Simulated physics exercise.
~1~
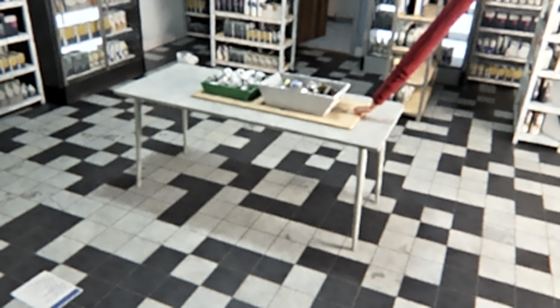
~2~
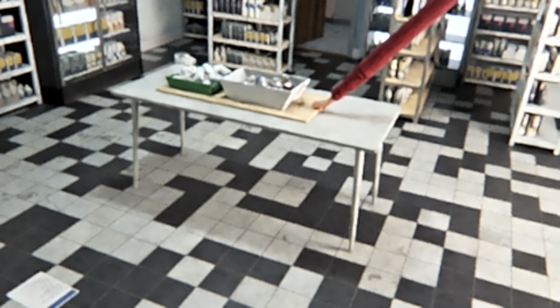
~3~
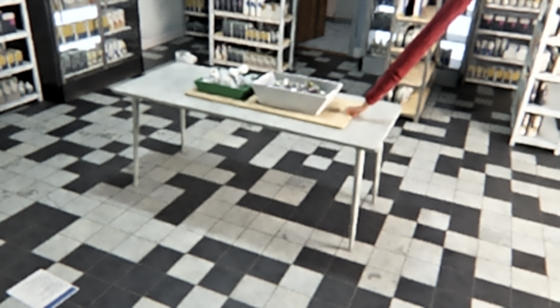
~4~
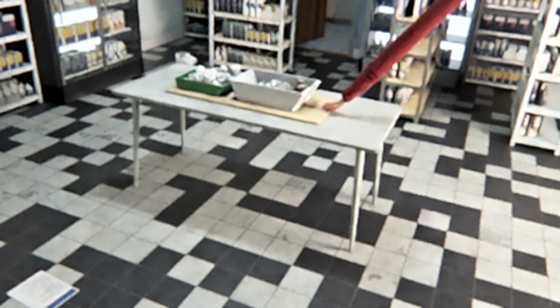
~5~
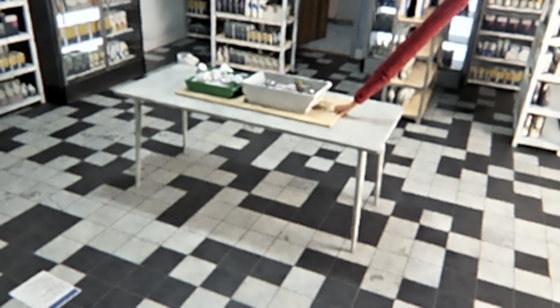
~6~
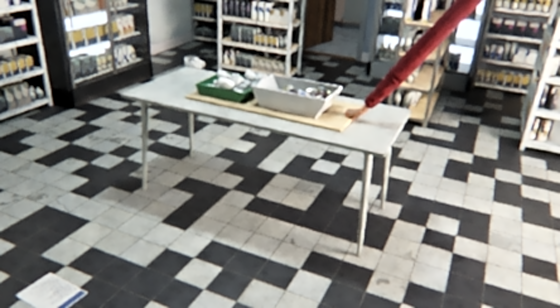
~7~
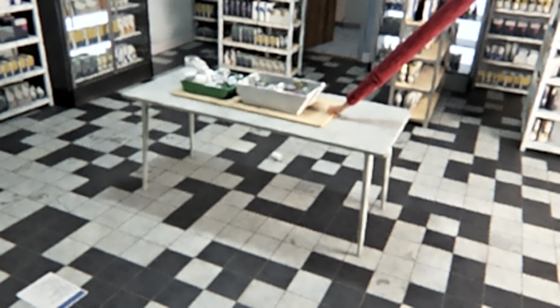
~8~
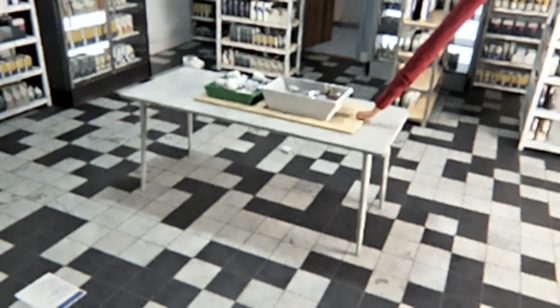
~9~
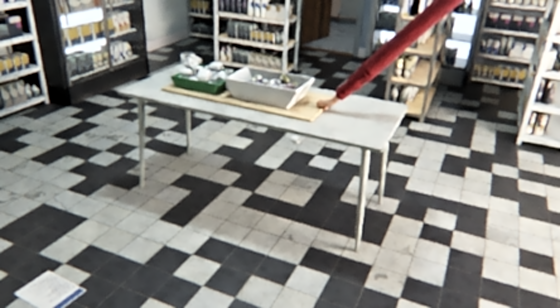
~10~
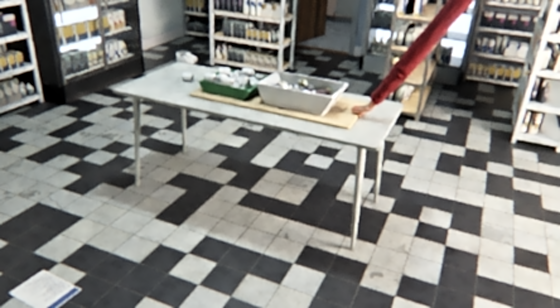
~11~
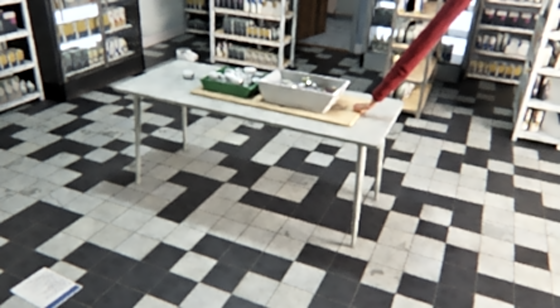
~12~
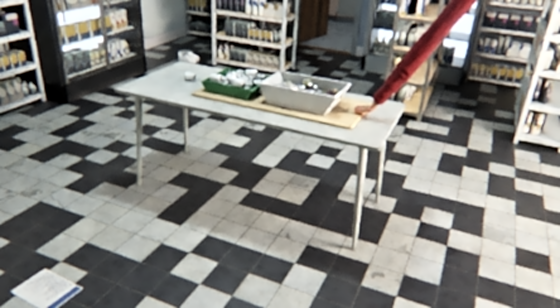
Red arm sliding a board with green and white crates back and forth on a table, a few small pieces spilling out.
